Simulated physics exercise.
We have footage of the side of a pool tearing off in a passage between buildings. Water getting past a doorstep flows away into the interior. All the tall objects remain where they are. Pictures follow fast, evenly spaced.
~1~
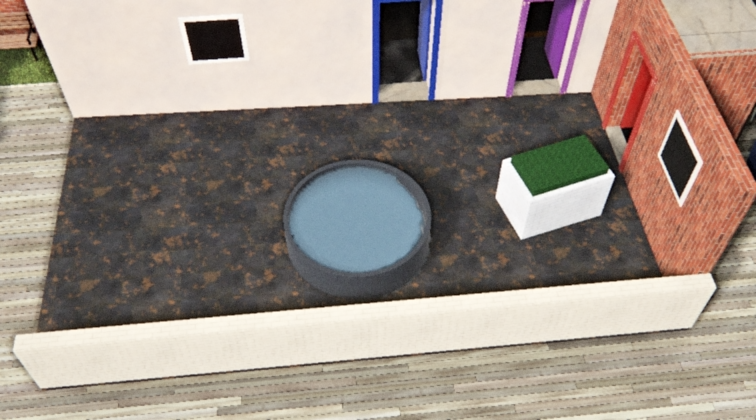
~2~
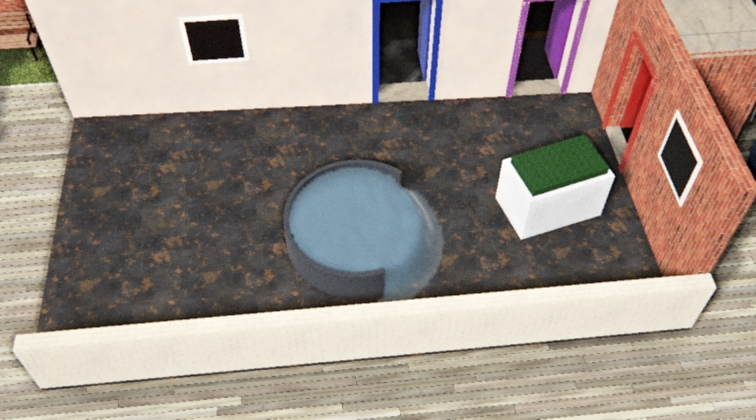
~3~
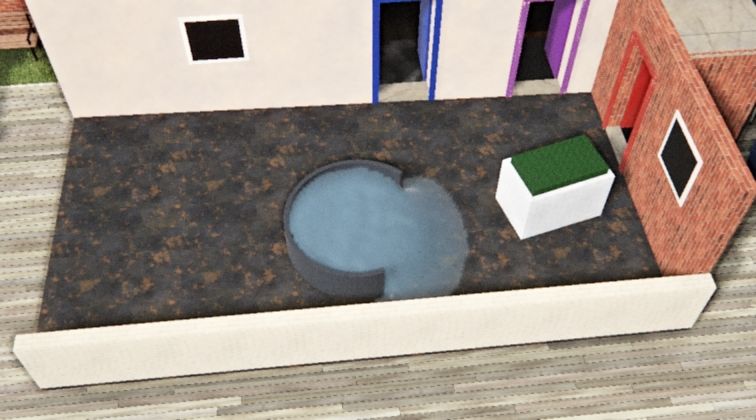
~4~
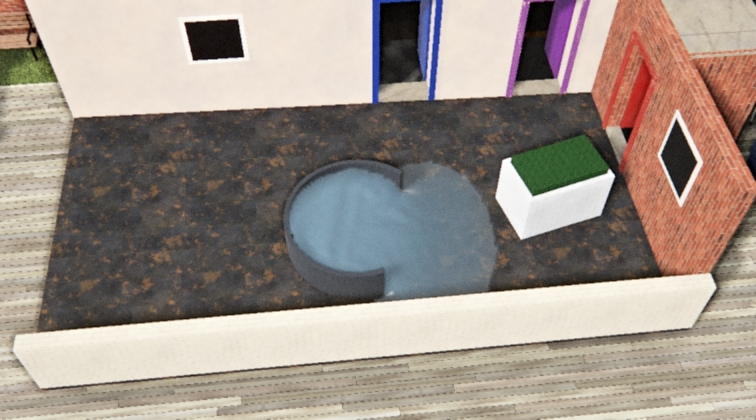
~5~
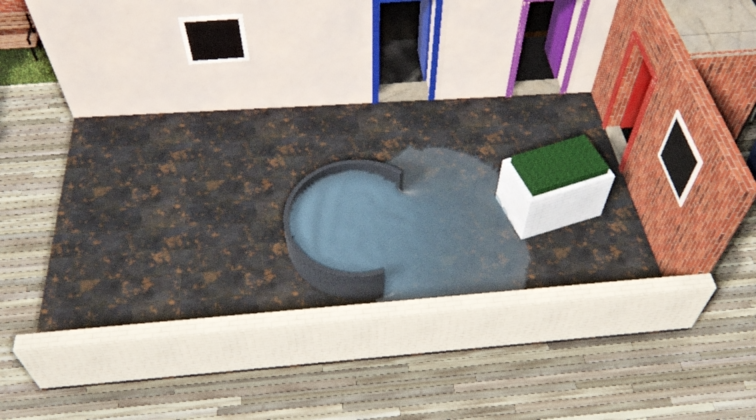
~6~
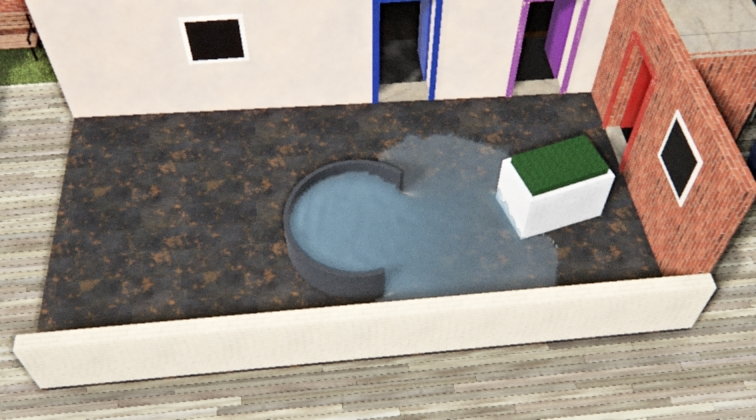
Round pool's right side giving way, water pouring out and spreading across the dark courtyard around a white, green-topped block.
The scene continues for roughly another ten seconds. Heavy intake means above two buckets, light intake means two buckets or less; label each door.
Labels: Red door: Heavy, purple door: Heavy, blue door: Light.
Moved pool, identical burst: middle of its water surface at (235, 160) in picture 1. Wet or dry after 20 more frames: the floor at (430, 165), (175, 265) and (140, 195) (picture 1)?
My reading is hit by the flood first, missed by the flood next and missed by the flood last.
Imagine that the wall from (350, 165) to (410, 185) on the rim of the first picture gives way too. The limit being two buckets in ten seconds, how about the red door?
Result for the red door: It ends up above.
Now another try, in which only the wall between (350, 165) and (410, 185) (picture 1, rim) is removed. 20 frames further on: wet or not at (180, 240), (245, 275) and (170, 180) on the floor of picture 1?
Point one not reached; point two not reached; point three not reached.
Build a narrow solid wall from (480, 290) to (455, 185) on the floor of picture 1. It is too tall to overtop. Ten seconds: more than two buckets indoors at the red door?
Result - red crosses the threshold.
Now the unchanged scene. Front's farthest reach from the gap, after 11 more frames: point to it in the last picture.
Somewhere close to (591, 97).
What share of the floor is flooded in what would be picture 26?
It should be close to 40 %.
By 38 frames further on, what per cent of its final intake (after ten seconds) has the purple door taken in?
90 %.
A moment on, water covers 30 % of the floor; the red door not reached, the purple door not reached, the blue door not reached.
Next, water covers 35 % of the floor; the red door under two buckets in, the purple door wet at the sill, nothing in, the blue door not reached.
Then, water covers 40 % of the floor; the red door under two buckets in, the purple door wet at the sill, nothing in, the blue door not reached.
Later, water covers 50 % of the floor; the red door over two buckets in, the purple door far over two buckets in, the blue door wet at the sill, nothing in.
In the end, water covers 65 % of the floor; the red door far over two buckets in, the purple door far over two buckets in, the blue door wet at the sill, nothing in.
